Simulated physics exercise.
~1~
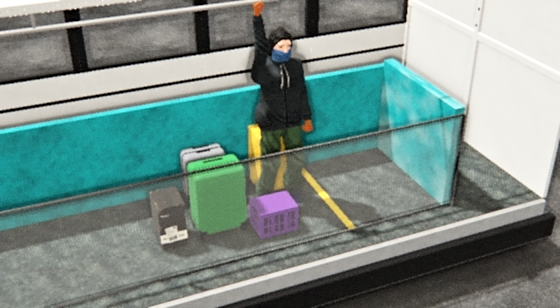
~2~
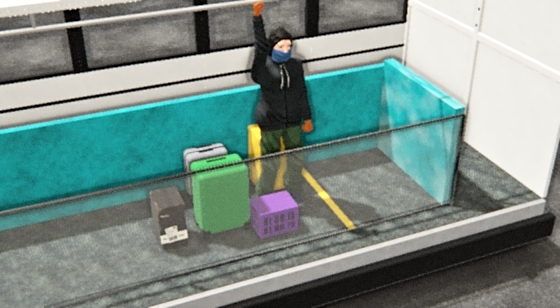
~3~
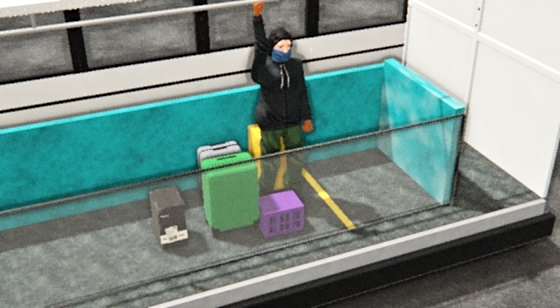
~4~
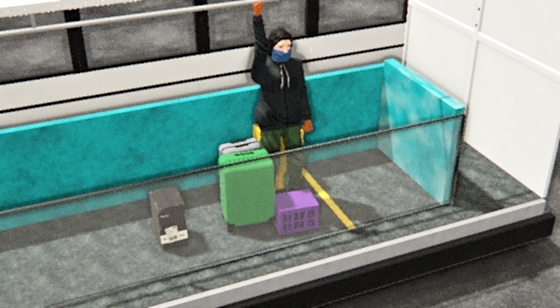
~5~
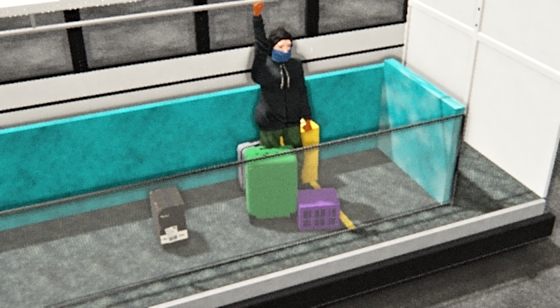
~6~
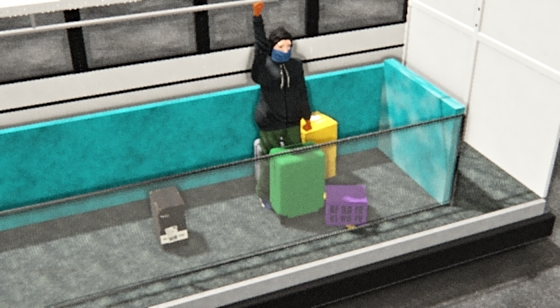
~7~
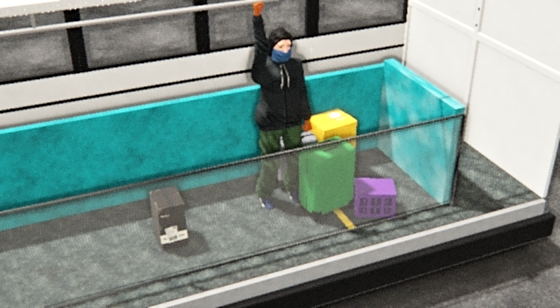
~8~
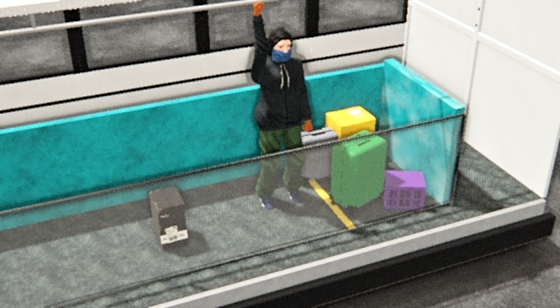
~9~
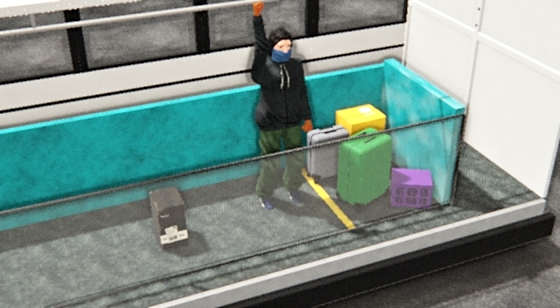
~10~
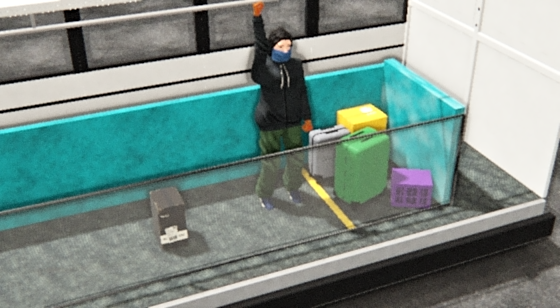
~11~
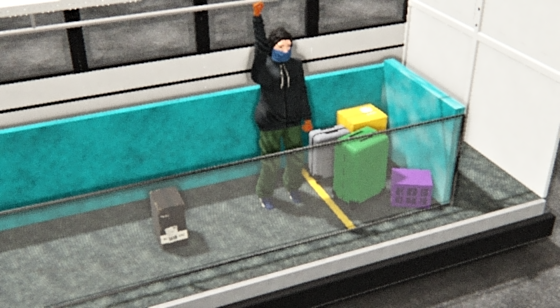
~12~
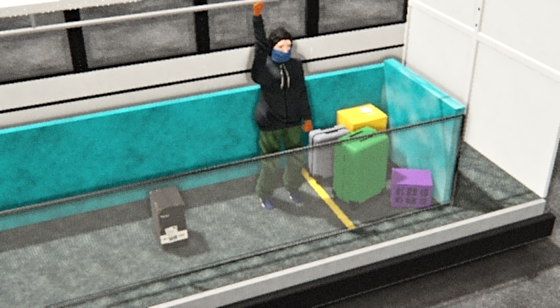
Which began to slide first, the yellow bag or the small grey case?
The small grey case began to slide first, and the yellow bag started moving after it.
In a shuttle's luggage bay, a green case, a grey case, a purple crate and a yellow bag slid right past the yellow line and came to rest near the end wall, while the dark pack and the person holding on stayed put.
